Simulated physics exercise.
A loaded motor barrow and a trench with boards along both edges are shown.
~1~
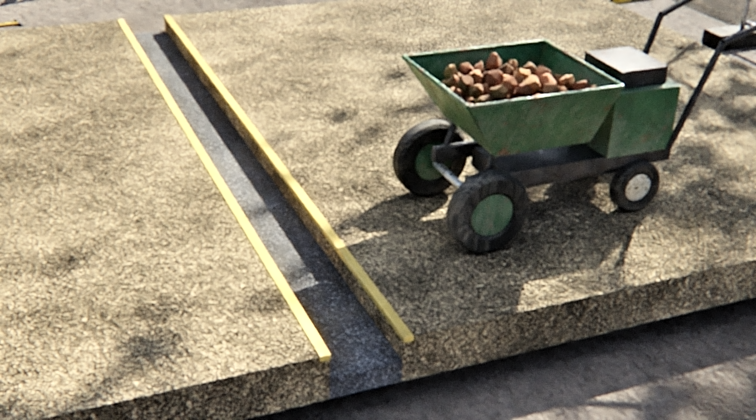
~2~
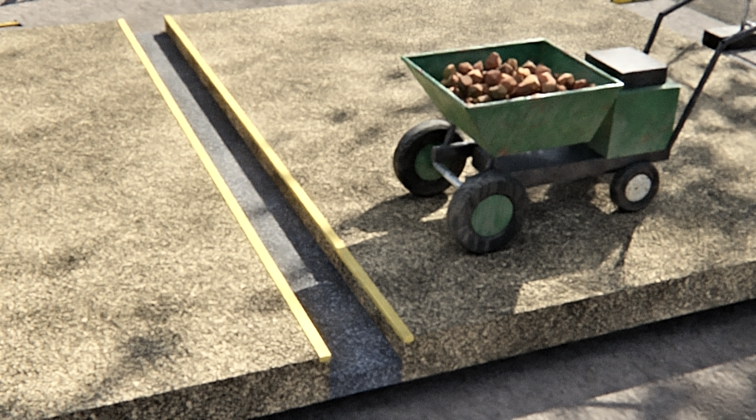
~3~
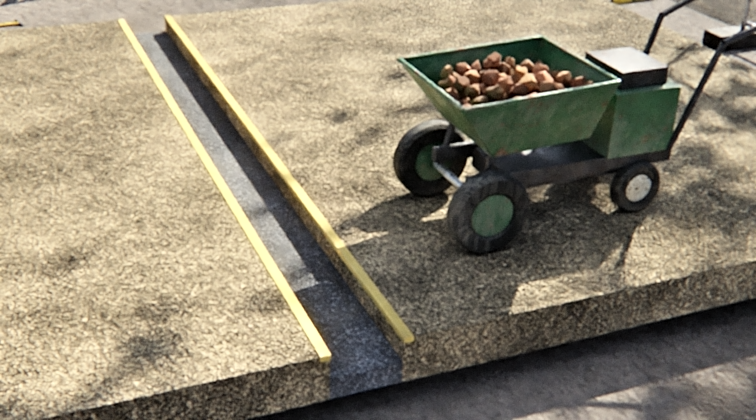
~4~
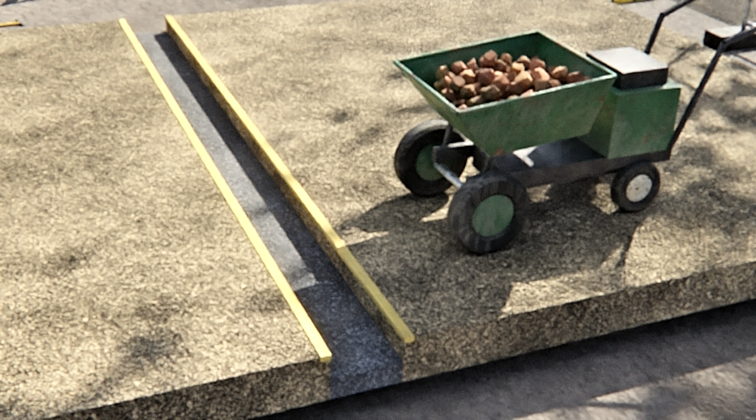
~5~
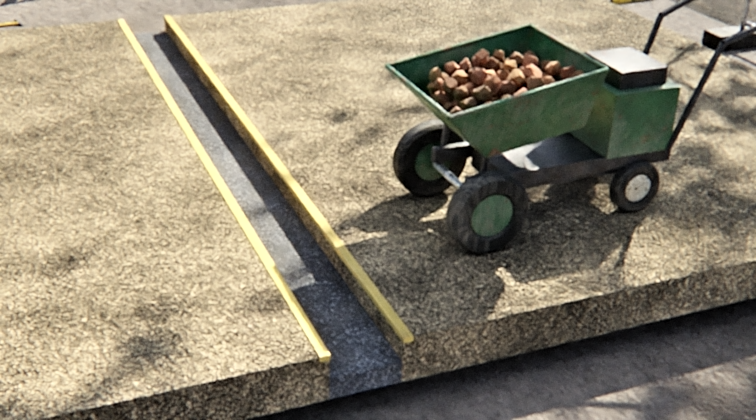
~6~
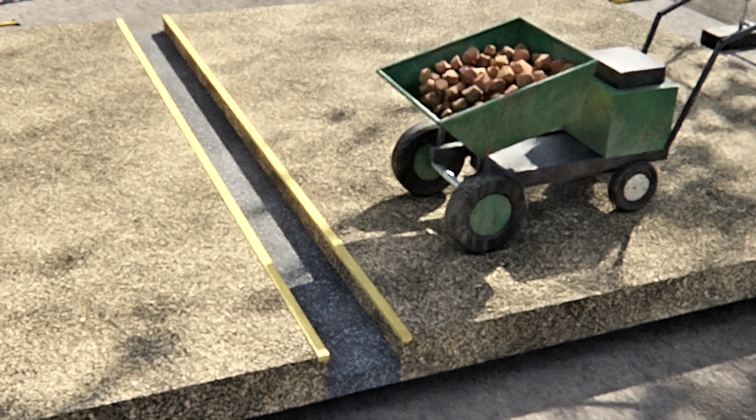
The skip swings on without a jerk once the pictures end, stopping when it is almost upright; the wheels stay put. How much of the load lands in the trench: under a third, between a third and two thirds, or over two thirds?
Well, the part that misses the trench is below one-third of the load.
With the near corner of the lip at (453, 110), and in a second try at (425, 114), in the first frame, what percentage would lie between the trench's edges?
Close to 80 in a hundred, and close to 70 in a hundred.
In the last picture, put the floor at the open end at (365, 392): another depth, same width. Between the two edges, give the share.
I'd say around 90 in a hundred.
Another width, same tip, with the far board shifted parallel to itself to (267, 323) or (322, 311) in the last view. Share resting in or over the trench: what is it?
Lab note: Case 1 near 80 percent, case 2 near 60 percent.
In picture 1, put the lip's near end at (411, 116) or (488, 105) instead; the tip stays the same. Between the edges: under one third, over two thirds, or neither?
Spot one gives the middle third, spot two gives one to two thirds.
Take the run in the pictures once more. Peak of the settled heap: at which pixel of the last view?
Settled peak, approx. (322, 220).
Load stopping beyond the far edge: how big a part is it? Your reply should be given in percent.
Near 5 %.
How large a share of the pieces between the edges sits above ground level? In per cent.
About 30 in a hundred.
Shortly afterwards, skip tipped steeply; the whole lot in the skip.
Next, skip tipped right over; all but a few in the skip; only a few short of the trench; a little in or heaped over the trench; only a few falling.
Some moments later, skip tipped right over; near a quarter in the skip; a little short of the trench; near two thirds in or heaped over the trench; only a few beyond it.
In the end, skip tipped right over; a little in the skip; a little short of the trench; the bulk in or heaped over the trench; only a few beyond it.
